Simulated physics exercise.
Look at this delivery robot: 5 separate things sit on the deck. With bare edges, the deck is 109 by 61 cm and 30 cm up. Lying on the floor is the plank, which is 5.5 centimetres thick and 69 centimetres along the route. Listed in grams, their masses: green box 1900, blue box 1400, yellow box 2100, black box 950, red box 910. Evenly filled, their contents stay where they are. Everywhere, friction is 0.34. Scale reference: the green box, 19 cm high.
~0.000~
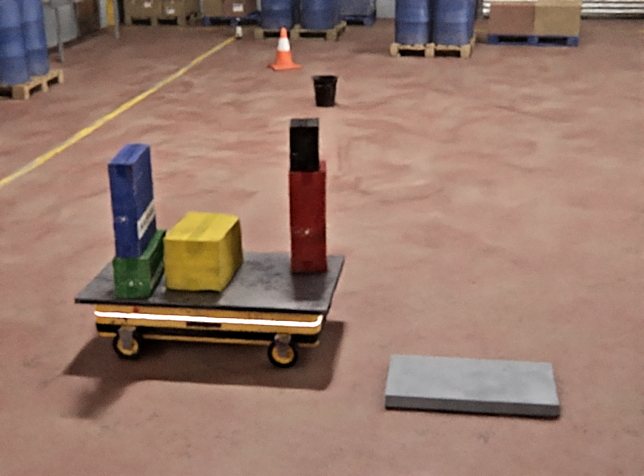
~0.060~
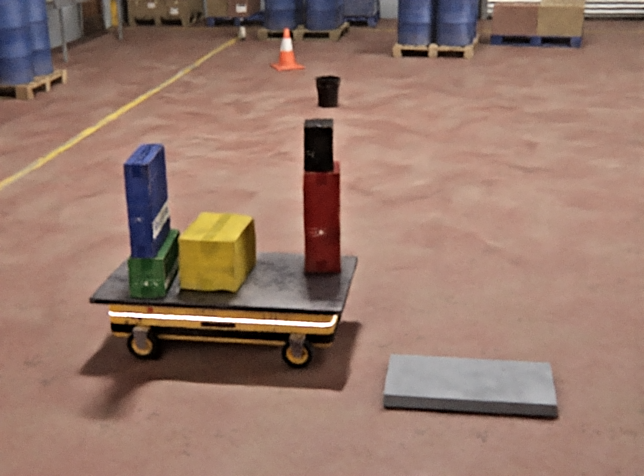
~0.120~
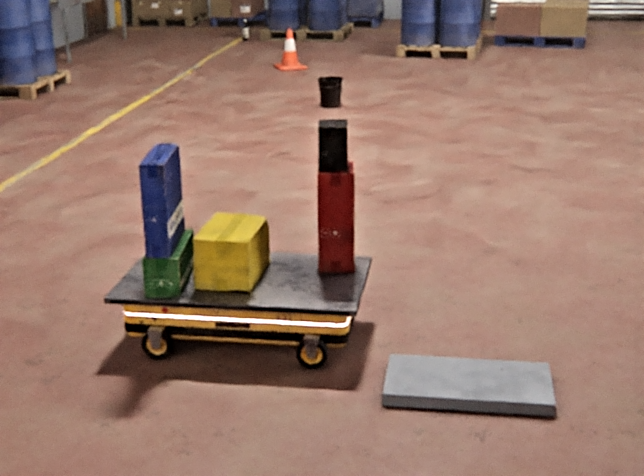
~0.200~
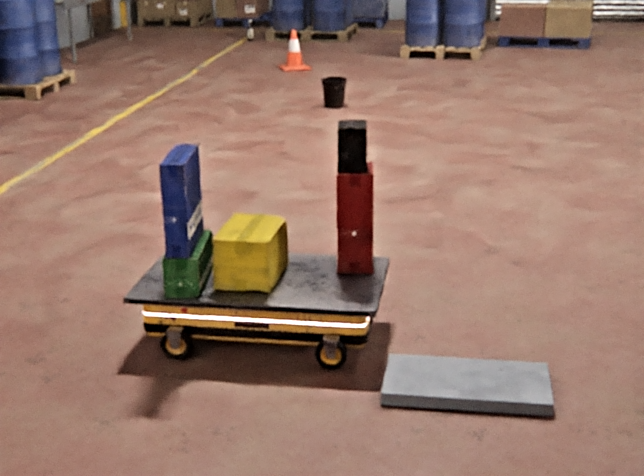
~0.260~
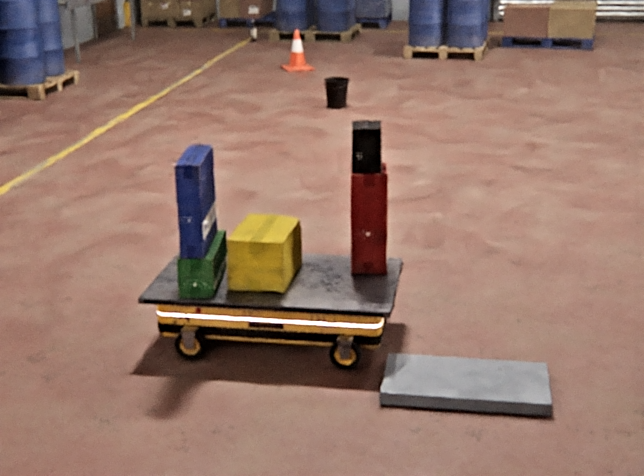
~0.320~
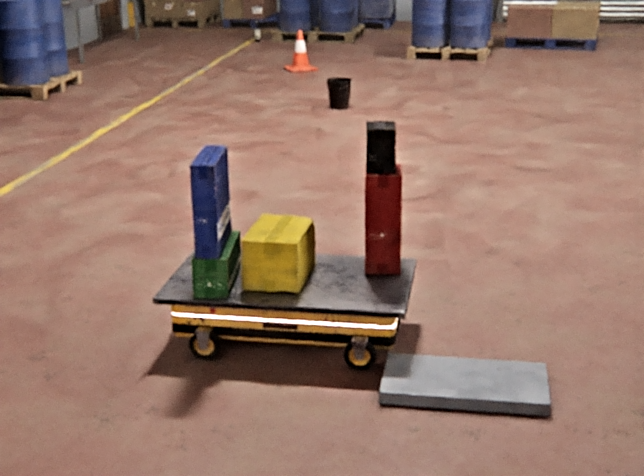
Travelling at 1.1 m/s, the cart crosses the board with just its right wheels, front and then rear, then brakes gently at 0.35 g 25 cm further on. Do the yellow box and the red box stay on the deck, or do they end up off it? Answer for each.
The yellow box stays put on the deck. The red box ends up off the deck.
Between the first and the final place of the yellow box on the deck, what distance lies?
Roughly 2 cm.
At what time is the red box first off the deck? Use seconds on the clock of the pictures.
At about 2.1 s.
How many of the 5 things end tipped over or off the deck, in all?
The tally is 3.
After 1.32 s, 145 cm covered; yellow box slid 2 cm near (521, 258); blue box slid 4 cm; black box slid 3 cm.
After 2.12 s, 227 cm covered; black box and red box now off the deck; yellow box slid 2 cm; blue box leaning 7°.
At rest (2.9 s), off the deck, black box and red box; tipped over on the deck, blue box; the other 2 in place, give or take 10 cm.
